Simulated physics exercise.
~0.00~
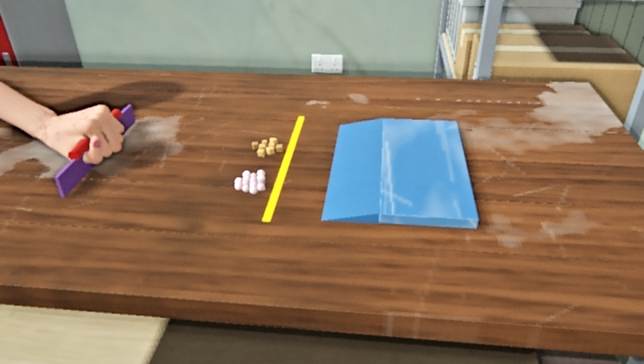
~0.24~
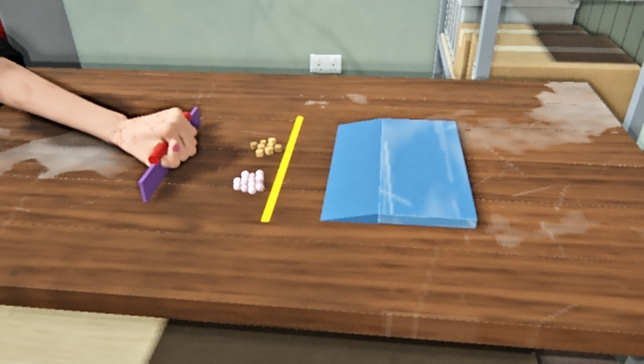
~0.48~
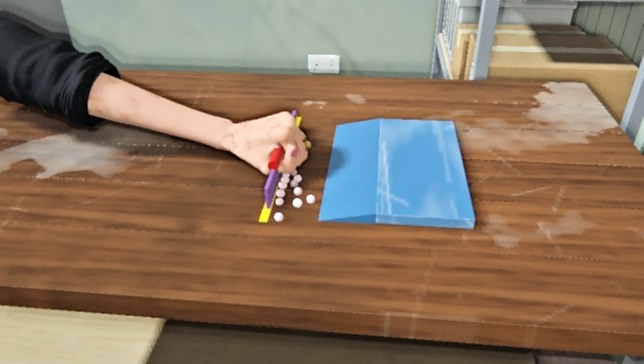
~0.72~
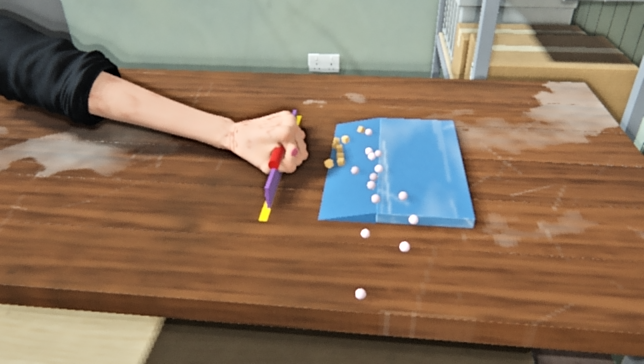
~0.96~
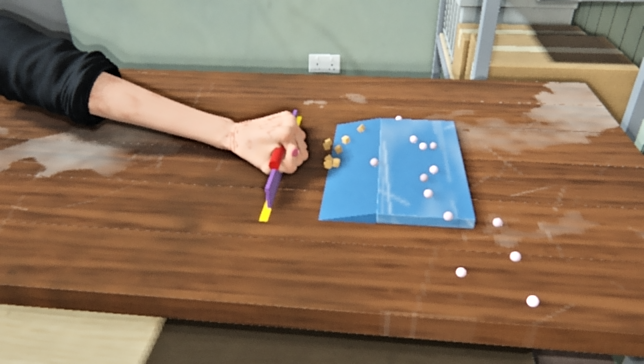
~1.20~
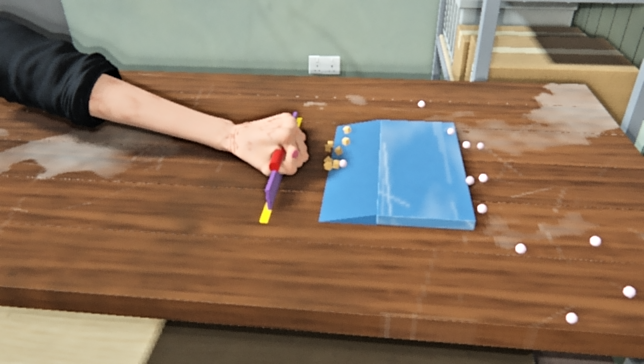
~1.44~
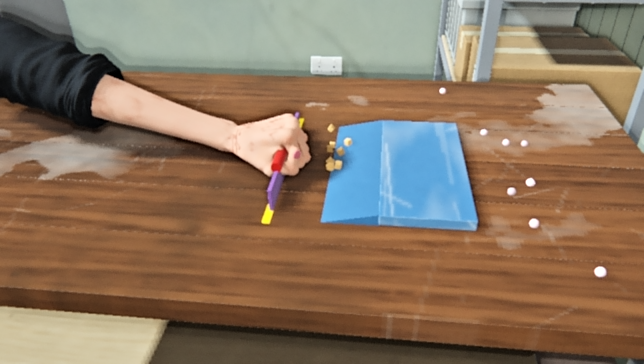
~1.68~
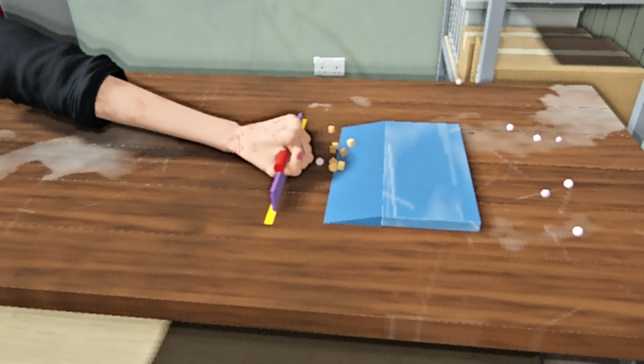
Hand with purple scraper pushing white balls and tan bits toward blue wedge, most white ones rolling over, tan ones staying behind.
